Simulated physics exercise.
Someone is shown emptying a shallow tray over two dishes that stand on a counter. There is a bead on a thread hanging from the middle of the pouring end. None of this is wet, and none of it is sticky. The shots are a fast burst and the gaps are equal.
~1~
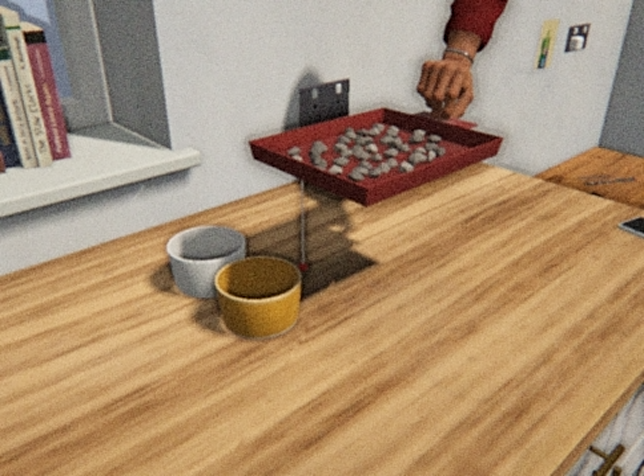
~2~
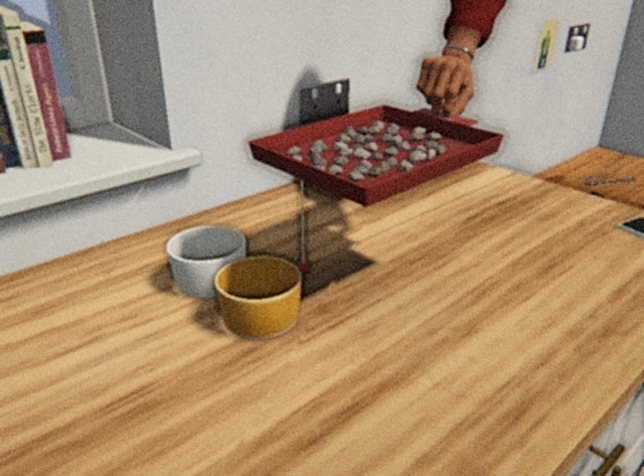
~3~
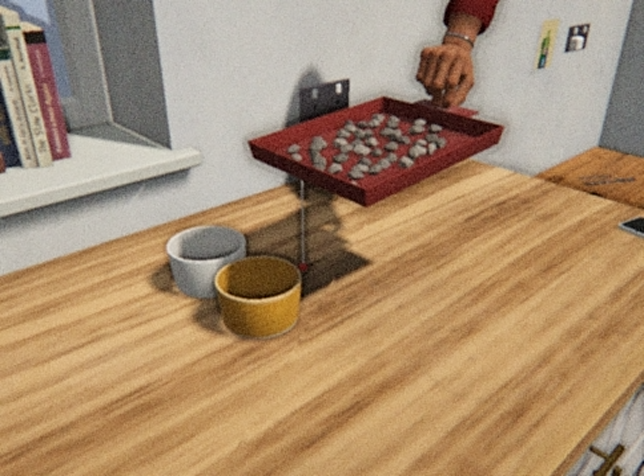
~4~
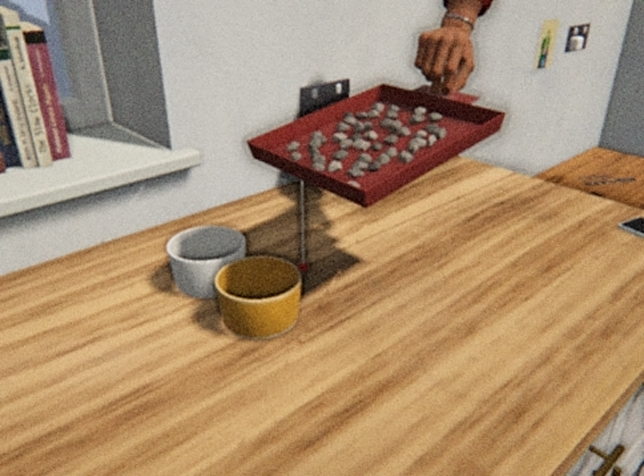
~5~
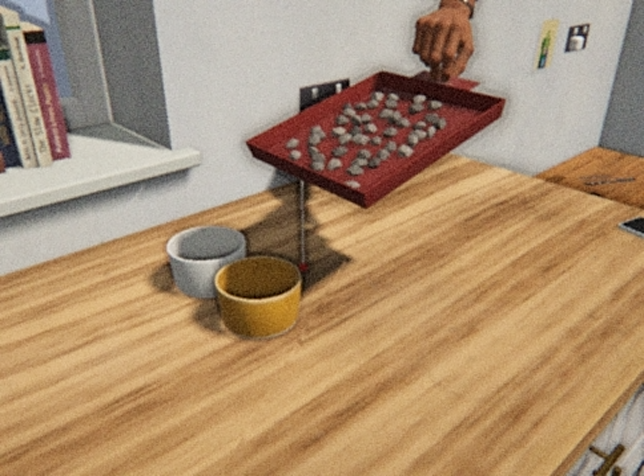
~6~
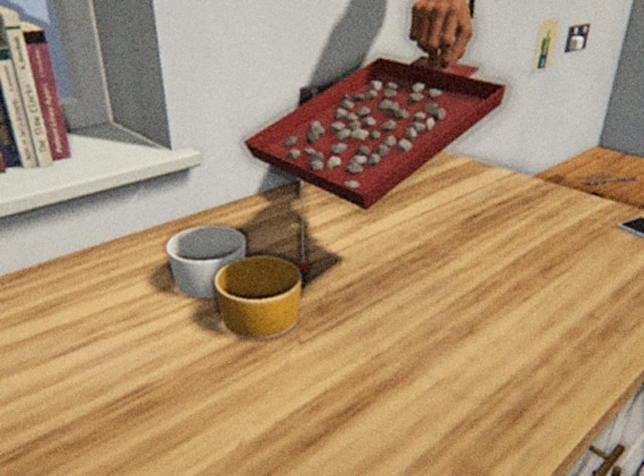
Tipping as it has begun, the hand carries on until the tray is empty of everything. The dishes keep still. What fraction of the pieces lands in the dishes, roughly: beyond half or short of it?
Short of half.
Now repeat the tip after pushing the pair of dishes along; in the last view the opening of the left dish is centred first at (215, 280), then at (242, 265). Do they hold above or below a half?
Result - try one, past the halfway mark; try two, past the halfway mark.
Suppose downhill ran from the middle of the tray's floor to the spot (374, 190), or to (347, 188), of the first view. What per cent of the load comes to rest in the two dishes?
I'd say some 0 in a hundred at first, then 0 in a hundred.
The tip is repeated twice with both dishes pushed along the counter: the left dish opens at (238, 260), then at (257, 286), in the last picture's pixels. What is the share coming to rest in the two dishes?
I'd say about 60 percent, followed by about 80 percent.
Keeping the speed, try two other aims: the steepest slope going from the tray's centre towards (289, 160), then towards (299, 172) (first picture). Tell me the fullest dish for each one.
For the first place it's the right-side dish, for the second the right-side dish.
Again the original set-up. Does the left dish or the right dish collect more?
So the winner turns out to be the right-side one.
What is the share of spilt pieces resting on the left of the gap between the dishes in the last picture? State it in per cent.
I'd say some 40 in a hundred.
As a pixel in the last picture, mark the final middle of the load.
Close to (278, 356) in the last picture.
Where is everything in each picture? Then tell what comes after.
The first picture shows corners of the pouring end near (253, 141) and (367, 186), level; middle of the load near (371, 149), bits of gravel; left dish near (175, 272); right dish near (225, 310); bead on its thread near (303, 267).
The second picture shows corners of the pouring end near (253, 141) and (367, 186), level; middle of the load near (371, 147).
The third picture shows corners of the pouring end near (252, 141) and (366, 187), tipped barely, level across its low end; middle of the load near (371, 143).
The fourth picture shows corners of the pouring end near (251, 141) and (365, 188), tipped a little, level across its low end; middle of the load near (371, 136).
The fifth picture shows corners of the pouring end near (250, 141) and (364, 190), tipped a little, level across its low end; middle of the load near (370, 129).
The sixth picture shows corners of the pouring end near (248, 141) and (363, 192), tipped clearly, level across its low end; middle of the load near (369, 122); left dish near (175, 272); right dish near (225, 310).
Shortly afterwards, tray tipped steeply; all but a few on the tray; only a few in the air.
Next, tray tipped past a quarter turn; near half on the tray; a little in the right dish; a little outside both; near a quarter in the air.
Some moments later, tray tipped past a quarter turn; near a quarter in the right dish; the bulk outside both.
In the end, tray tipped past a quarter turn; near a quarter in the right dish; none at all in the left dish; the bulk outside both.
